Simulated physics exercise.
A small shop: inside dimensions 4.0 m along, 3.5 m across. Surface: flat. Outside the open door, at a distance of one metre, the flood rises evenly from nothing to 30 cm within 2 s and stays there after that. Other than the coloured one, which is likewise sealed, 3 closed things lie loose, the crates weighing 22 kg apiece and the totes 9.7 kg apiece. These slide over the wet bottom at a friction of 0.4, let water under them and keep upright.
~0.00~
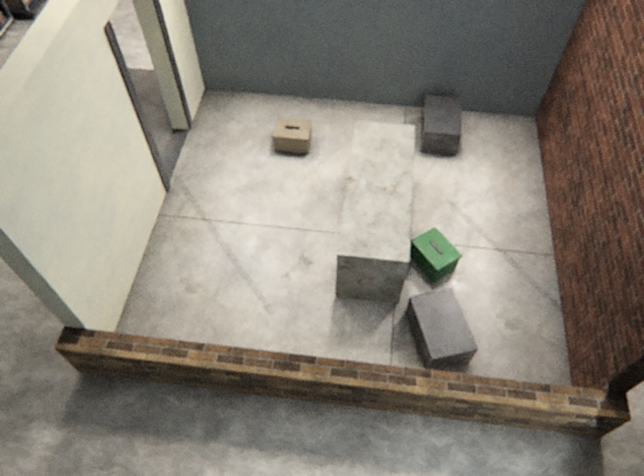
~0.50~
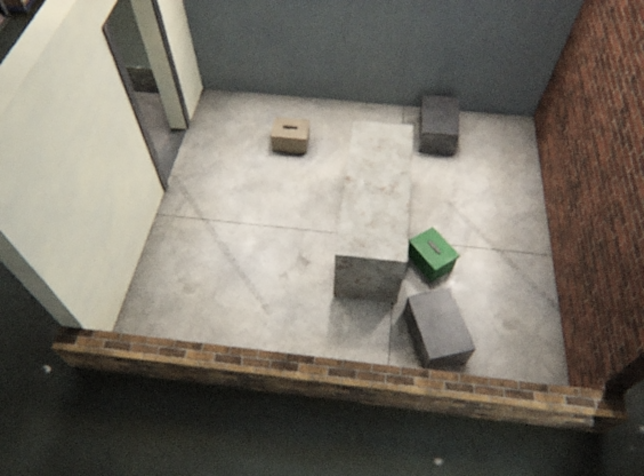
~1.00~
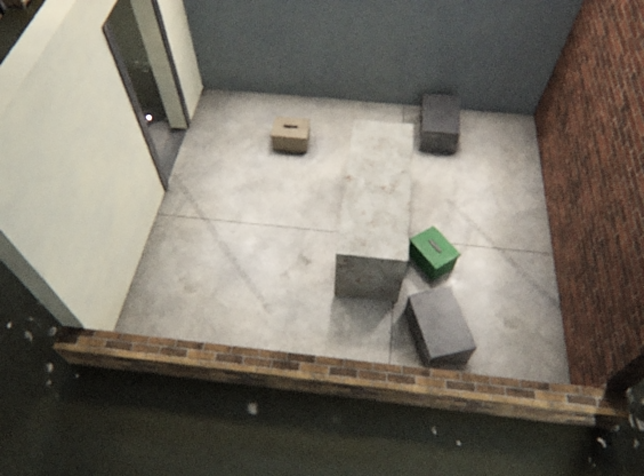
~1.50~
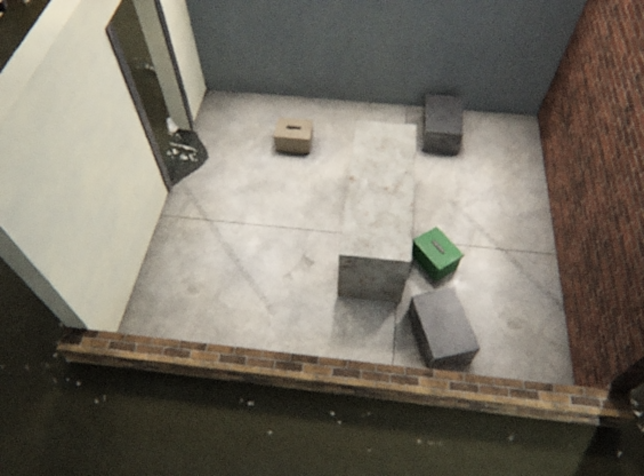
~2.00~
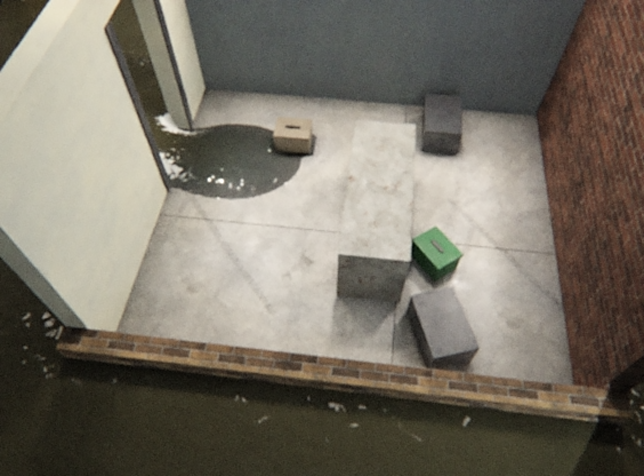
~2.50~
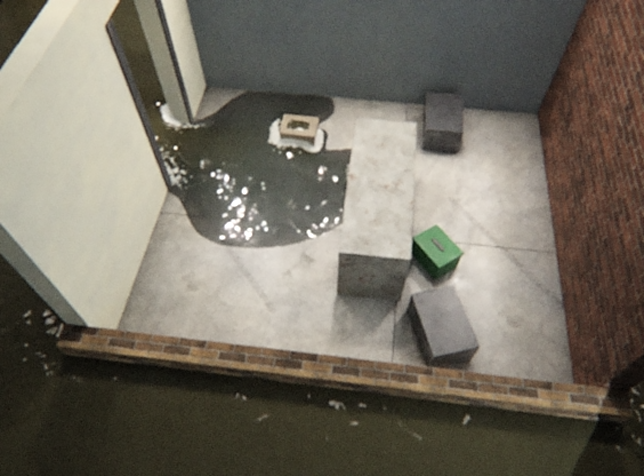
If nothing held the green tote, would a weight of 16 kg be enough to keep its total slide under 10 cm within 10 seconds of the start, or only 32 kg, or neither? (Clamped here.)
Only 32 kg is enough.
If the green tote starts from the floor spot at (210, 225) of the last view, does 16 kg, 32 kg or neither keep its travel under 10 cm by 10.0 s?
Here only the heavier suffices.
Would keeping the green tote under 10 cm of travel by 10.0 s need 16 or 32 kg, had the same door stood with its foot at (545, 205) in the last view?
Result: Nothing offered works.
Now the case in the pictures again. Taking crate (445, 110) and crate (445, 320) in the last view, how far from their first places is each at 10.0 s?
First 250 cm, then 30 cm.
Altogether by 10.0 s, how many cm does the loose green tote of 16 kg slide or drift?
About 80 cm.
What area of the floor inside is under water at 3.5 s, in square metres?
Near 7.0 m2 in all.
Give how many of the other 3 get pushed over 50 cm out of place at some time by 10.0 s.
All told, that gives 2.
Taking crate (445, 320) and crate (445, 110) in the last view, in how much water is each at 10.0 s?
Roughly 18 and 19 cm.
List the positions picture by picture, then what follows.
In the first picture, the green tote at (436, 248), on the bottom; water covers 0.0 m2; 0 of 4 have shifted.
In the second picture, the green tote at (434, 248) rests on the ground; 0.0 m2 under water; 0 of 4 have shifted.
In the third picture, the green tote at (435, 246) rests on the ground; 0.0 m2 under water; 0 of 4 have shifted.
In the fourth picture, the green tote at (438, 247), on the bottom; water covers 0.1 m2; 0 of 4 have shifted.
In the fifth picture, the green tote at (437, 247) rests on the ground; water covers 1.1 m2; 0 of 4 have shifted.
In the sixth picture, the green tote at (438, 245) rests on the ground; water covers 3.5 m2; 1 of 4 have shifted.
After 3.5 s the green tote would be 0 cm from its start with 16 kg and 0 cm from its start with 32 kg; 0 cm of water round it then.
After 4.5 s the green tote would be 0 cm from its start with 16 kg and 0 cm from its start with 32 kg; 0 cm of water round it then.
After 7.0 s the green tote would be 0 cm from its start with 16 kg and 0 cm from its start with 32 kg; 5 cm of water round it then.
After 10.0 s the green tote would be 75 cm from its start with 16 kg and 3 cm from its start with 32 kg; 15 cm of water round it then.
